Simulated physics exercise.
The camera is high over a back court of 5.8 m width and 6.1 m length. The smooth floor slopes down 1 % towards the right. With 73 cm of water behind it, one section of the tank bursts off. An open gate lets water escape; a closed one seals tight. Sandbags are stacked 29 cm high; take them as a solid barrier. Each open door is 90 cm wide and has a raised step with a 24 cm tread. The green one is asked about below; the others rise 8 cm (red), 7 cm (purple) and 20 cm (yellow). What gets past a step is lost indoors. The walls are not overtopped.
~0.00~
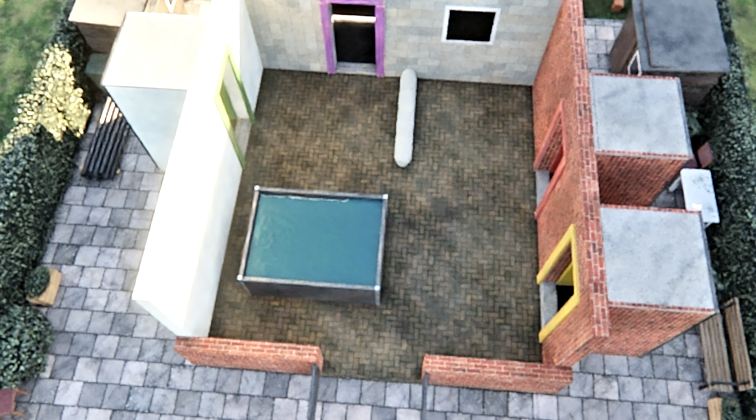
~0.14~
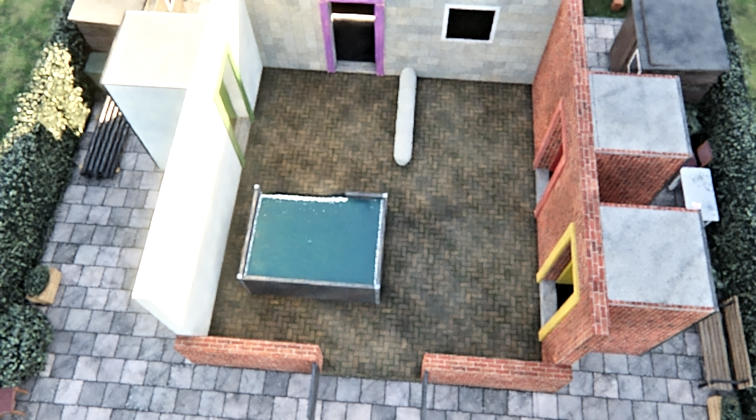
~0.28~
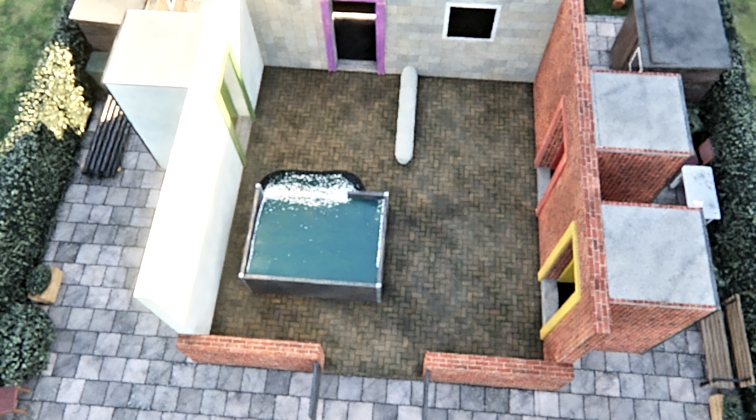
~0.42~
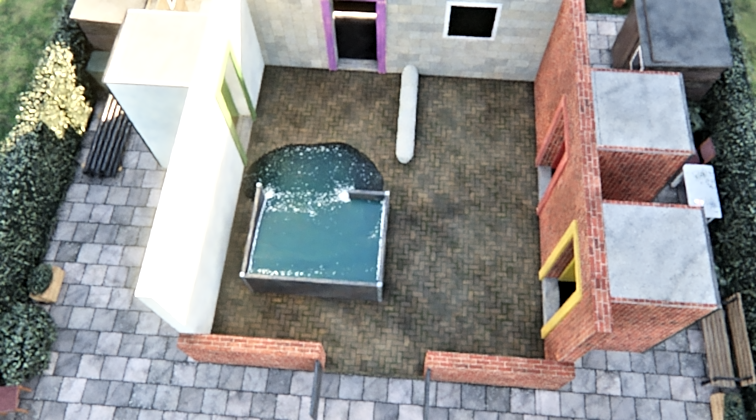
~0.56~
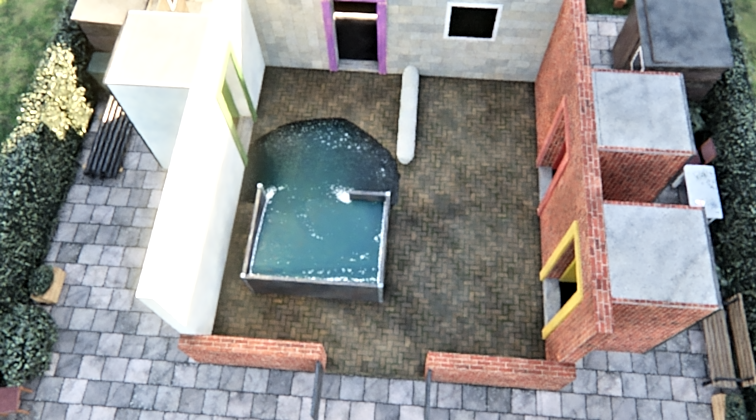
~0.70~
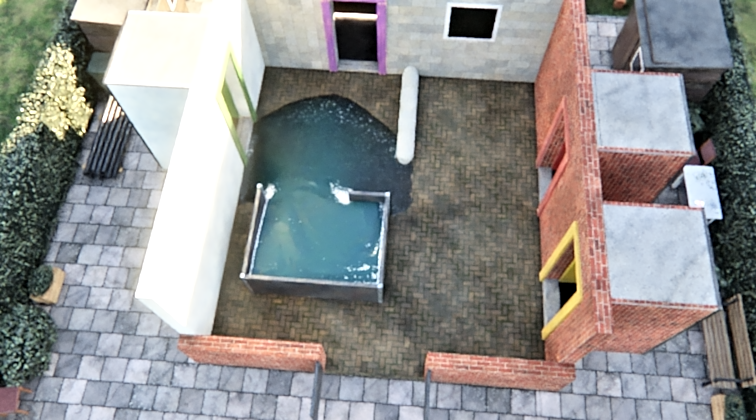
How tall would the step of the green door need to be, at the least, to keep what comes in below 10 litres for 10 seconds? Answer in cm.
Some 20 cm above the ground.
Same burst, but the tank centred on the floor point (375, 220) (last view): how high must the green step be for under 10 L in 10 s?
Then roughly 11.0 cm.
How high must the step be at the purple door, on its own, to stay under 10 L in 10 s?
Roughly 33 cm at purple.
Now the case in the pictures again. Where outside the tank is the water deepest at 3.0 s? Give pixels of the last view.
Around (398, 79).
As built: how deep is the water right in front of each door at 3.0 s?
In cm: Green 15, red 0, purple 28, yellow 0.
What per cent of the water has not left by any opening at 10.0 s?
Some 76 per cent remains.
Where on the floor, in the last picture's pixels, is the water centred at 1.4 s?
Near (317, 201).
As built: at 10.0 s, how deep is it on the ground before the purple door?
Some 11.0 cm.
After 1.4 s water covers 30 % of the floor, deepest (44 cm) near (273, 72); 23 cm at the green door, 0 litres in over its 22 cm step.
After 3.0 s water covers 30 % of the floor, deepest (38 cm) near (398, 79); 15 cm at the green door, 3 litres in over its 22 cm step.
After 10.0 s water covers 80 % of the floor, deepest (12 cm) near (373, 158); 6 cm at the green door, 4 litres in over its 22 cm step.
At the green door as built, the water arrived by 0.7 s and peaked near 26 cm at 1.6 s.
Run again over the same 10 s with other heights there, 20 litres in over 17.5 cm, 1 litre over 24 cm. The limit of 10 litres is kept from about 20 cm up.
